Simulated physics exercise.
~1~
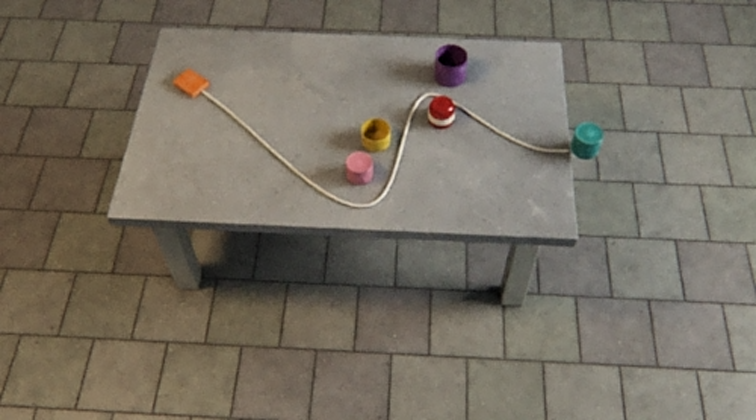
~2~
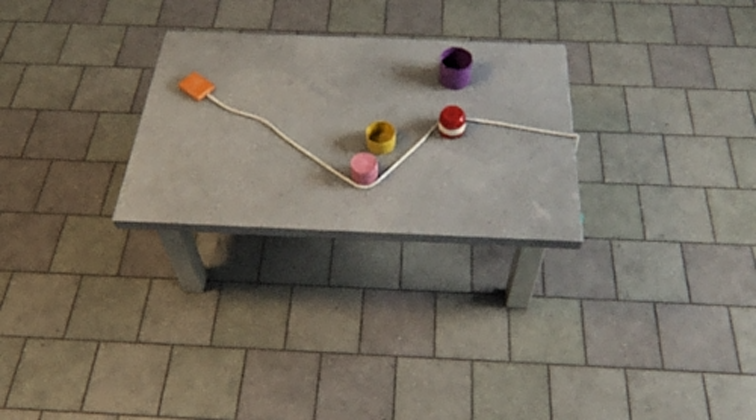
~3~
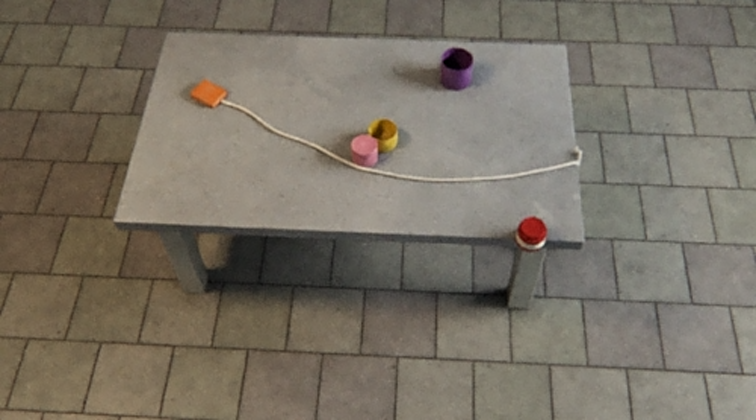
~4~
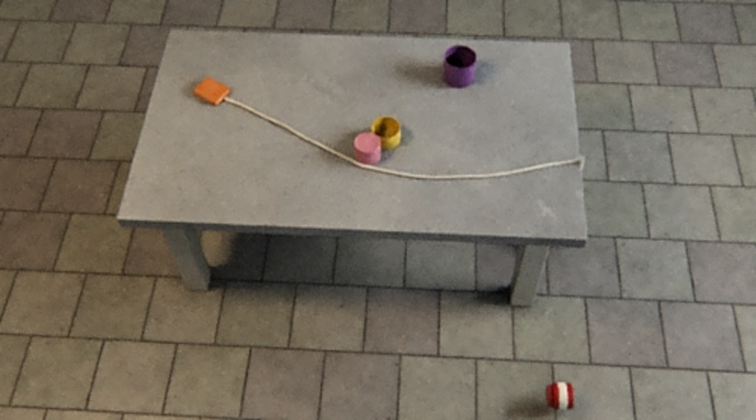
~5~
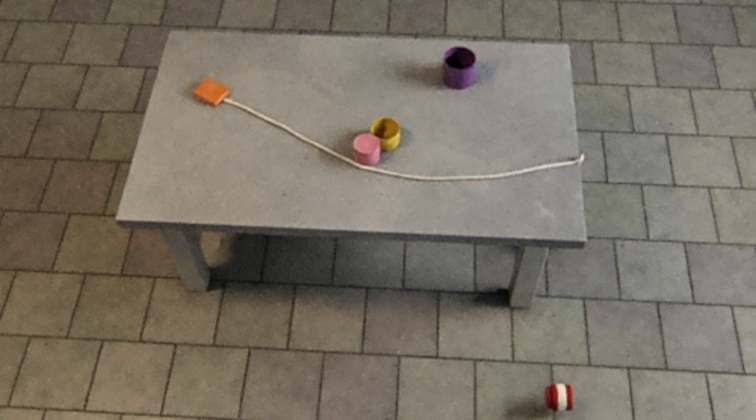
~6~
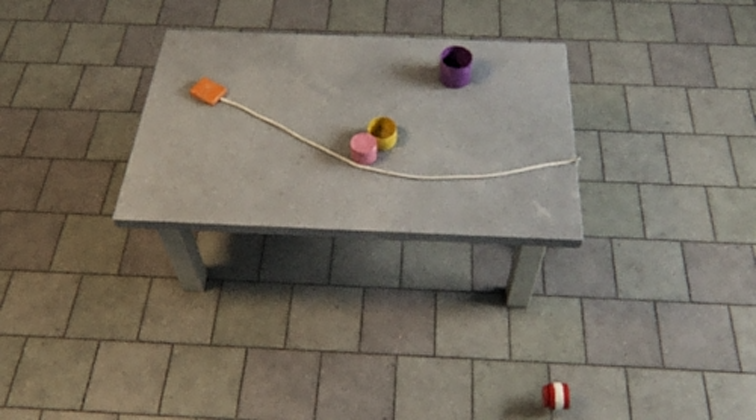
Teal container dropping off a gray table's right edge, its cord sweeping a red jar off the front onto the paved floor.
